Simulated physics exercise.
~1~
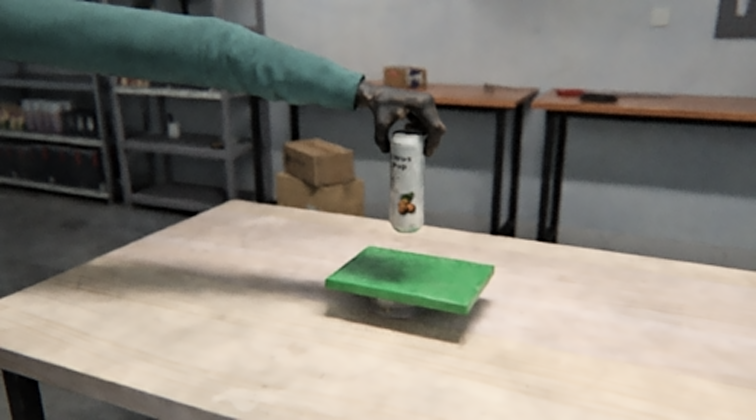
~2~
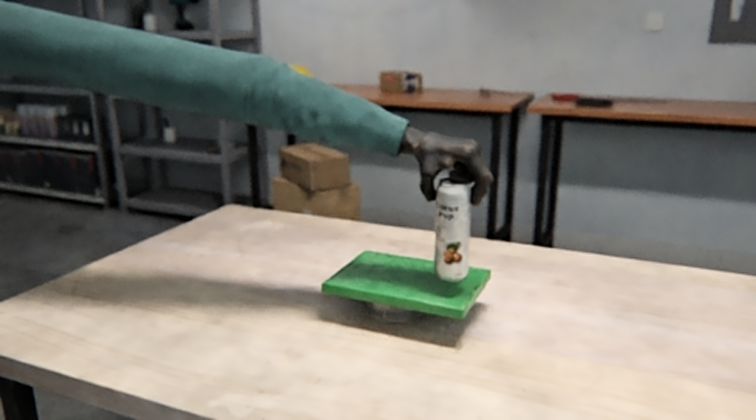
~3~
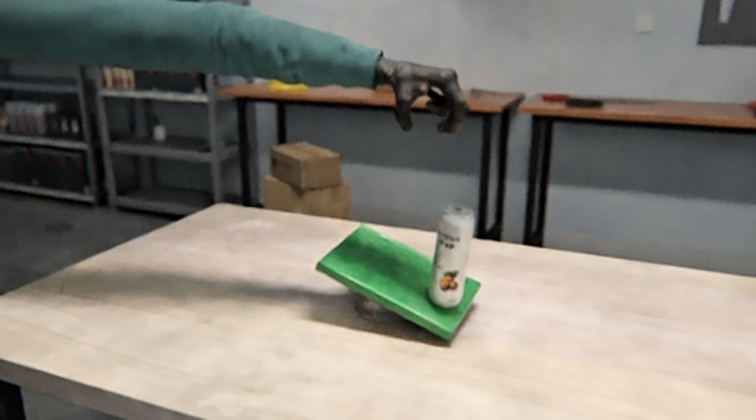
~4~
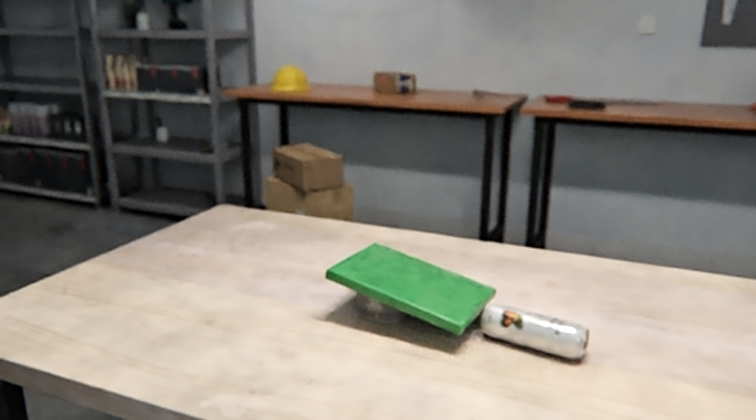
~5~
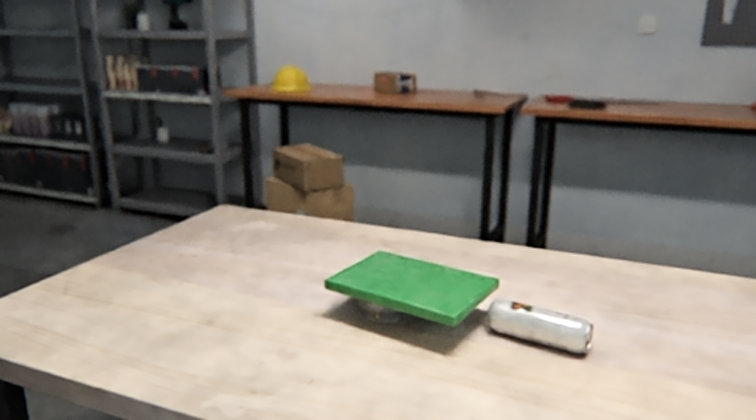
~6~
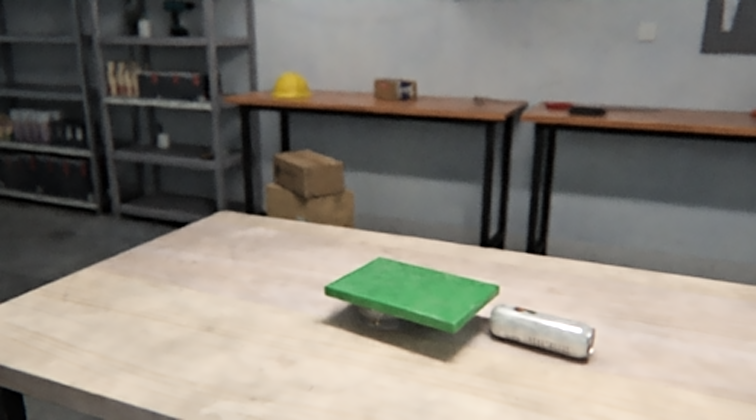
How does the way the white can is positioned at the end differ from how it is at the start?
At the start the white can is upright, held by the hand above the green lid. At the end it is lying on its side on the table to the right of the lid.
